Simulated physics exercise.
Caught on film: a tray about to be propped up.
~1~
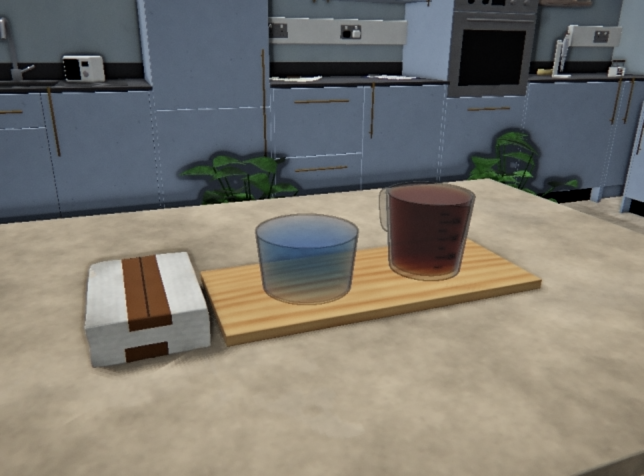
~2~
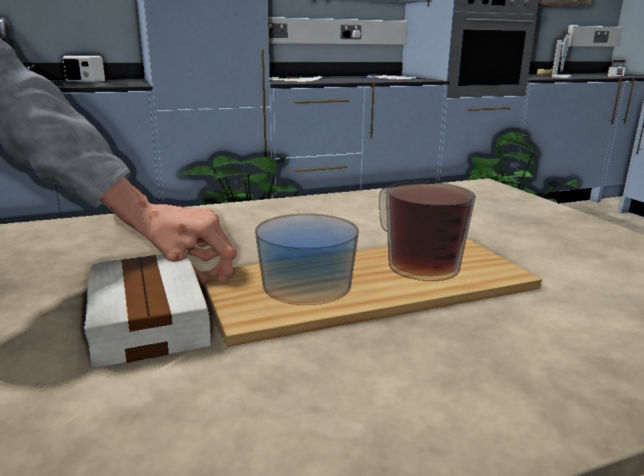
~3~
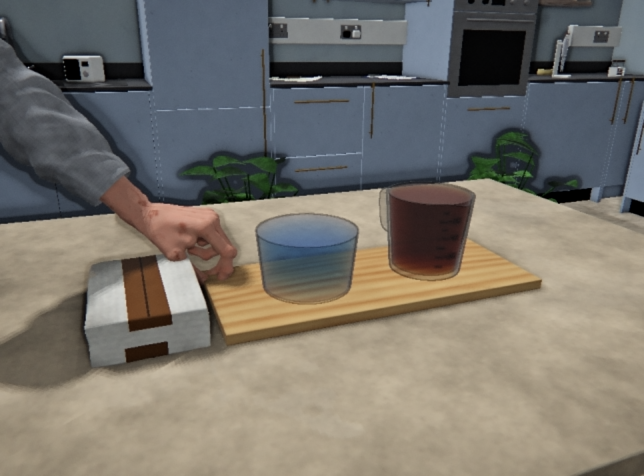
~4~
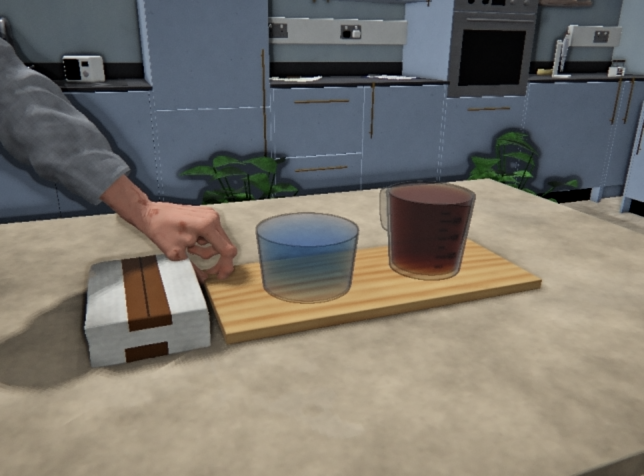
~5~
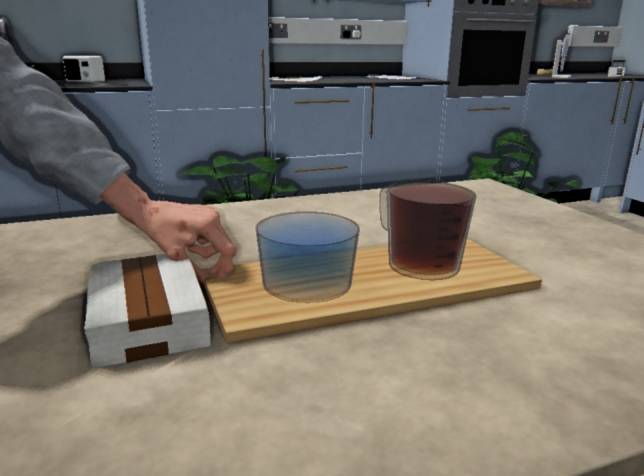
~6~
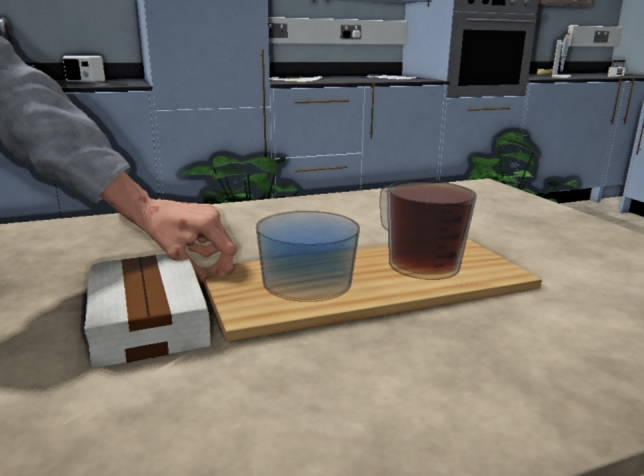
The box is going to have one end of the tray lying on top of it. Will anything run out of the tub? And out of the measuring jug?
Outcome: On the left the tub: I expect some loss from it, on the right the measuring jug: I expect some loss from it.
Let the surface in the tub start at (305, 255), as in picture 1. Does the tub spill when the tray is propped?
No loss.
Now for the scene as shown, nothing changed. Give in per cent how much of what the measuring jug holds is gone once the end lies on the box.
About 4%.
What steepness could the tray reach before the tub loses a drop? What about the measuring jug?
I'd reckon around 4° for the first and around 4° after that.
Soon after, the tray slopes by about 4°; tub, some has gone over its rim; measuring jug, nothing has left it.
Later, the tray slopes by about 8°; tub, some has gone over its rim; measuring jug, some has gone over its rim.
In the end, the tray slopes by about 7°, resting on the box; tub, some has gone over its rim; measuring jug, some has gone over its rim.
